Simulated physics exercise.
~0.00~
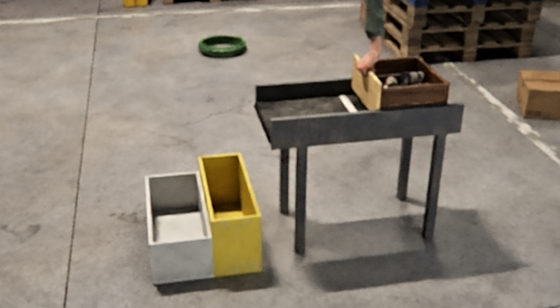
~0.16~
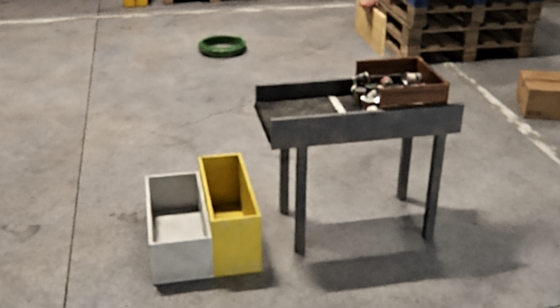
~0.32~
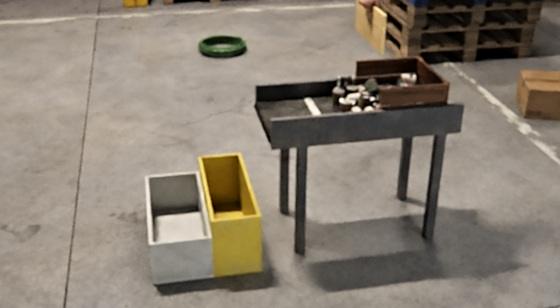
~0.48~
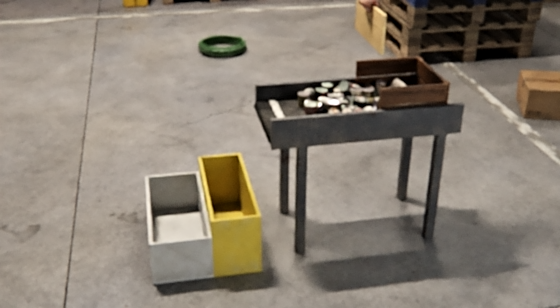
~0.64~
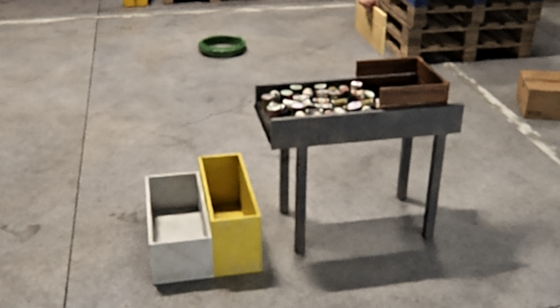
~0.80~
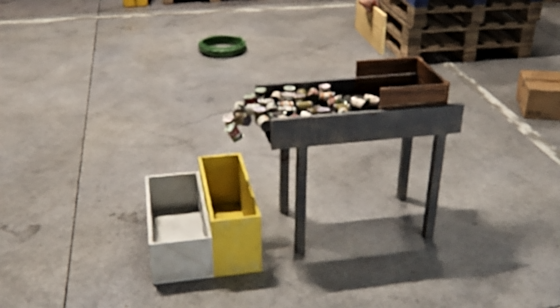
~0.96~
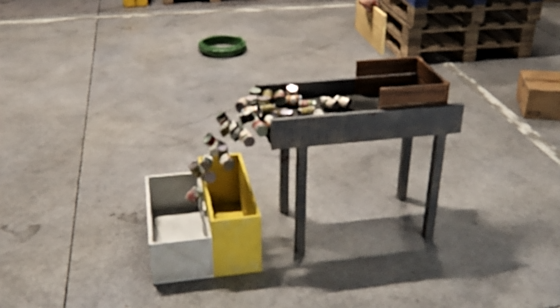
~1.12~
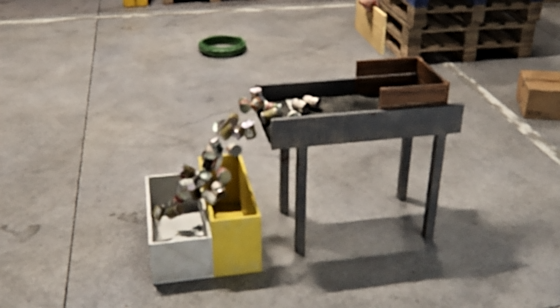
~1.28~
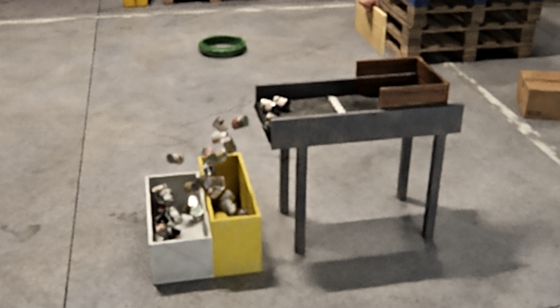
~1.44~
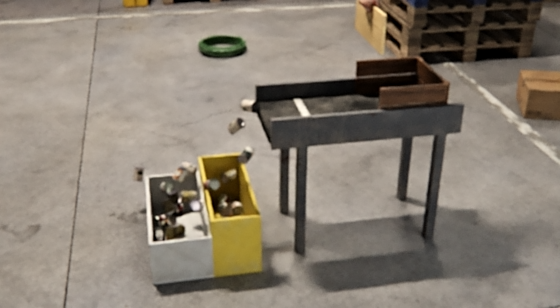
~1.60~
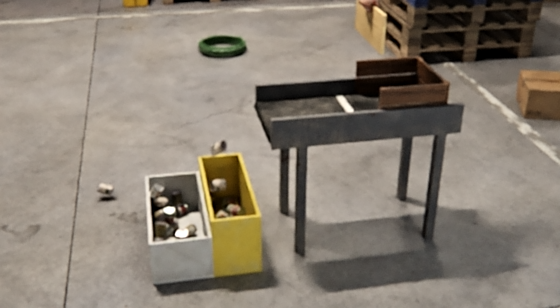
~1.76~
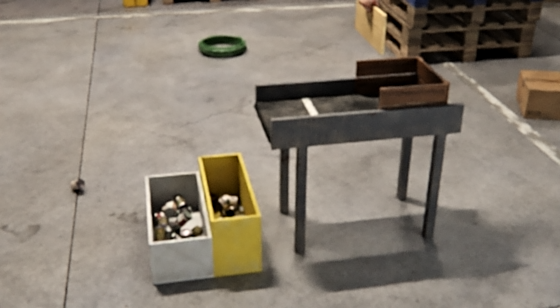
At first, a wooden pen full of small tins sits at the right end of a dark conveyor table, and a hand is at its left side. The side is then open and the hand gone, and the tins slide out leftward as a pale stripe on the belt moves along. They spread across the belt, reach the left end and tumble off in a stream. Some drop into the yellow tote, while more fly past it into the white bin beyond. The last few scatter, leaving the belt empty, both containers holding tins and a single tin on the floor to the left.
